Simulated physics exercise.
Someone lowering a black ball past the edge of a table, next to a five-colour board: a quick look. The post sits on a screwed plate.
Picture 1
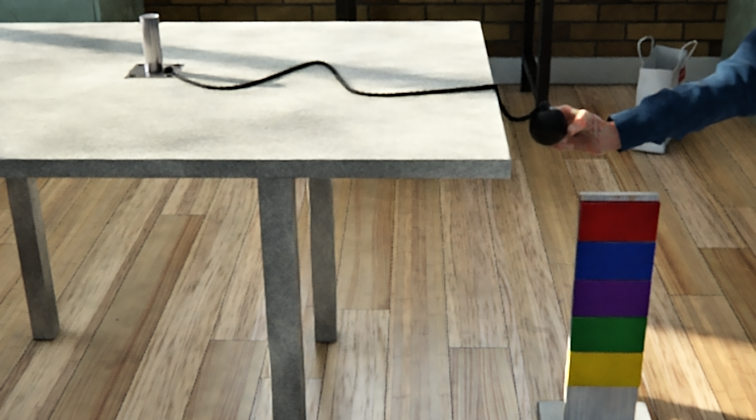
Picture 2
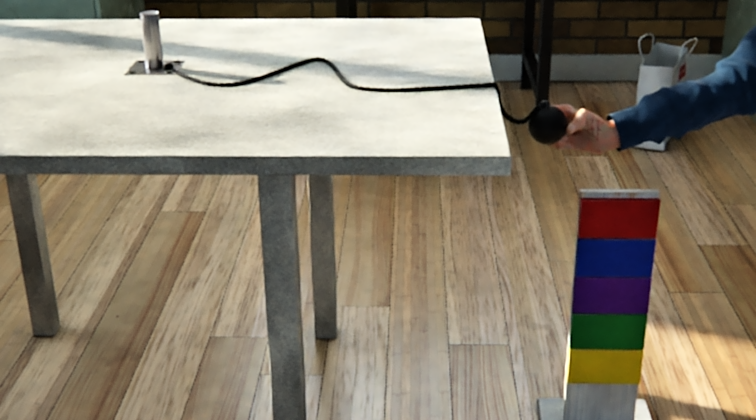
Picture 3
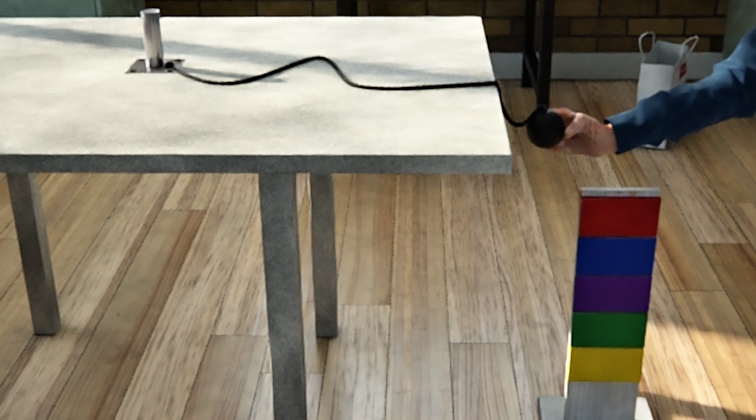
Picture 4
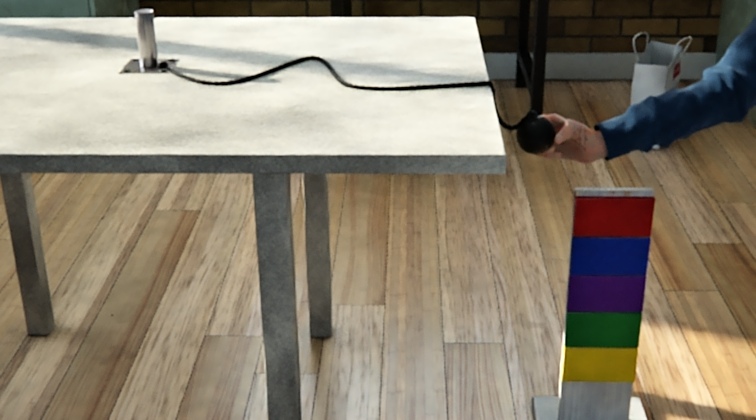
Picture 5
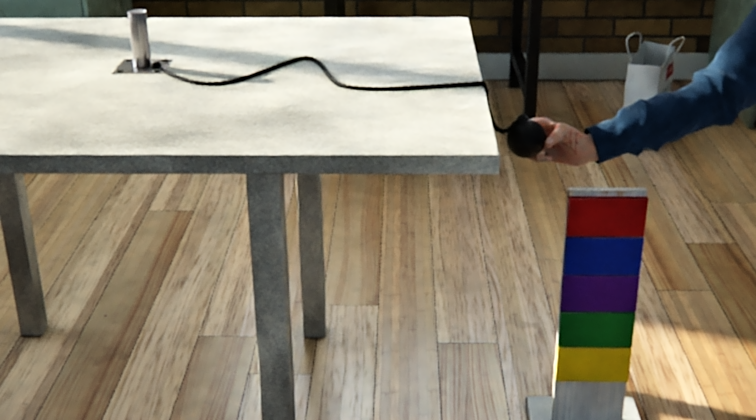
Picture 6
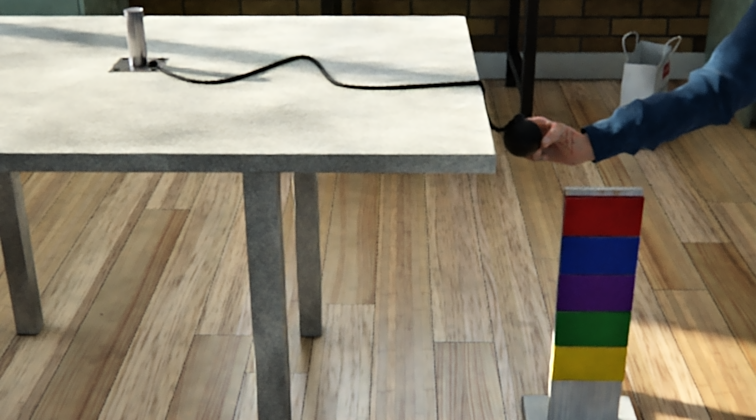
In a sunlit room with a wood-plank floor and a brick wall behind, the view looks slightly down on a pale grey table. A black cord runs from a short metal post on the tabletop to a black ball held by a blue-sleeved hand at right, above an upright board banded red, blue, purple, green and yellow. The hand keeps hold of the ball as the view shifts slightly, everything sliding a little left.
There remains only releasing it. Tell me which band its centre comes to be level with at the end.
Its centre comes to be level with the purple band.
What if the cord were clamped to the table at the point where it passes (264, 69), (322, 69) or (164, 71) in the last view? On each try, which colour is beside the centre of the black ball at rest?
Results, in sequence: Blue / red / purple.
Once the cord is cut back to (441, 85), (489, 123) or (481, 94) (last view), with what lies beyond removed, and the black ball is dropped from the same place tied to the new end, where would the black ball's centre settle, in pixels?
Try by try, the places come out as (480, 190), (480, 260) and (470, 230).
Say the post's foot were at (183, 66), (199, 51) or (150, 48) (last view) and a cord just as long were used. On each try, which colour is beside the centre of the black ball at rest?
First try: Green; second try: Green; third try: Purple.
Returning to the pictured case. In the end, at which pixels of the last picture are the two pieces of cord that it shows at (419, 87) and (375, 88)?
Near (480, 149) and (480, 108).
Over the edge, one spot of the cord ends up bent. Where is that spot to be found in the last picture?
At (346, 86).
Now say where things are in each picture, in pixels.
Black ball (548, 126); red (619, 223); blue (615, 262); purple (612, 299); green (609, 335); yellow (605, 371), in the first picture.
Black ball (548, 125); cord through (188, 78) (269, 75) (332, 65) (368, 89) (471, 86), in the second picture.
Black ball (546, 129), in the third picture.
Black ball (536, 135); cord through (183, 77) (264, 74) (327, 64) (362, 88) (466, 85), in the fourth picture.
Black ball (527, 138), in the fifth picture.
Black ball (523, 138); cord through (173, 75) (254, 73) (317, 63) (353, 87) (456, 84), in the sixth picture.
Soon after, ball near (440, 271); level with purple.
After that, ball near (493, 290); level with purple.
In the end, ball near (477, 291); level with purple. At purple.
